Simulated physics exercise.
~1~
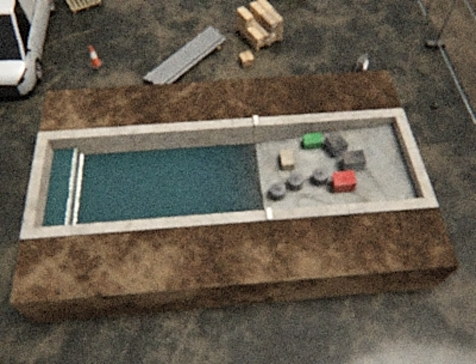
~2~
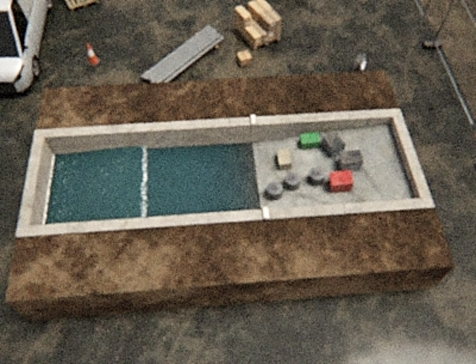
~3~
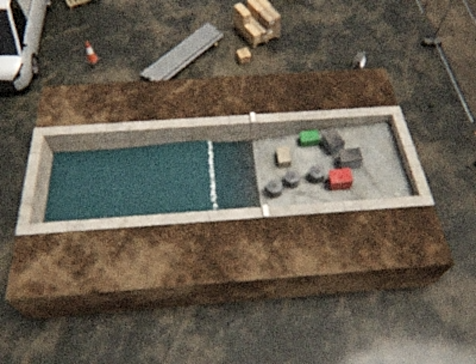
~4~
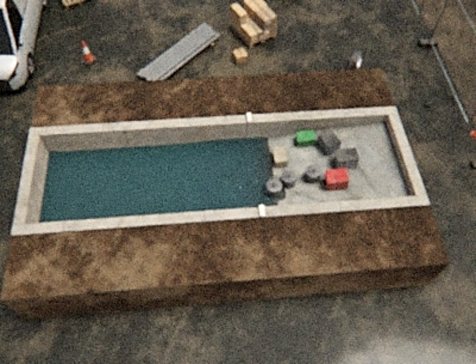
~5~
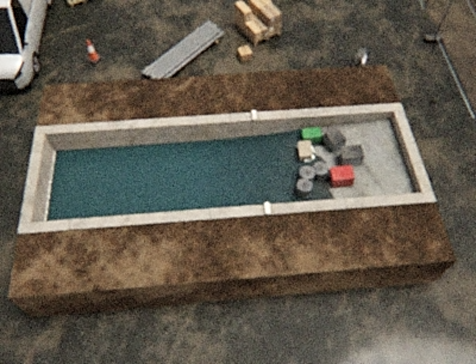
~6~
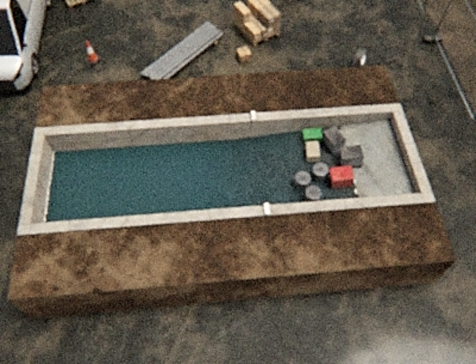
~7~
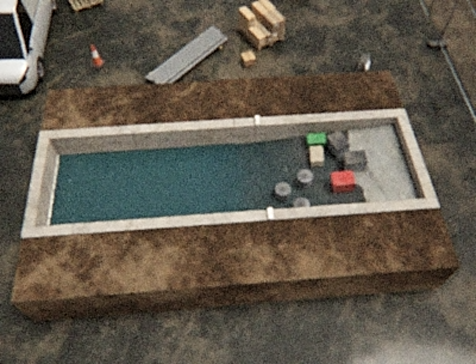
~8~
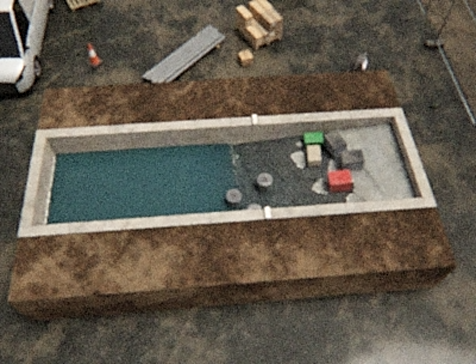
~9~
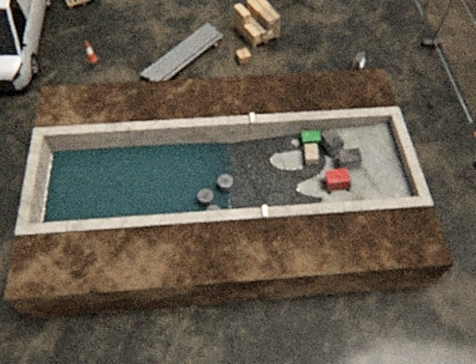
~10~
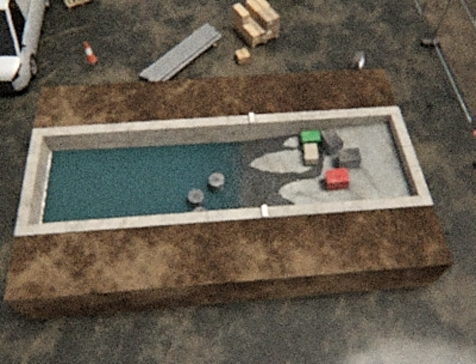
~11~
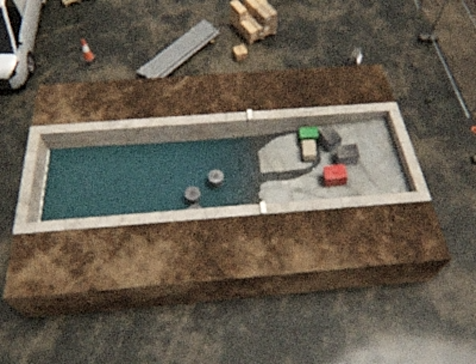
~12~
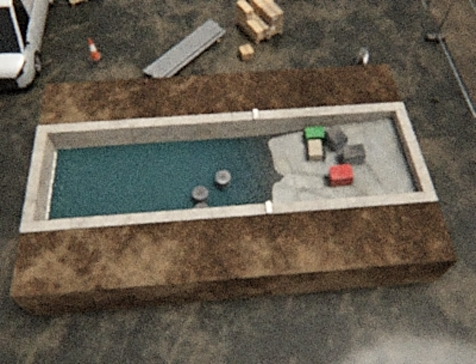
Water surging right up a concrete boat ramp, nudging crates and tubs, then draining back and leaving two grey tubs farther left.
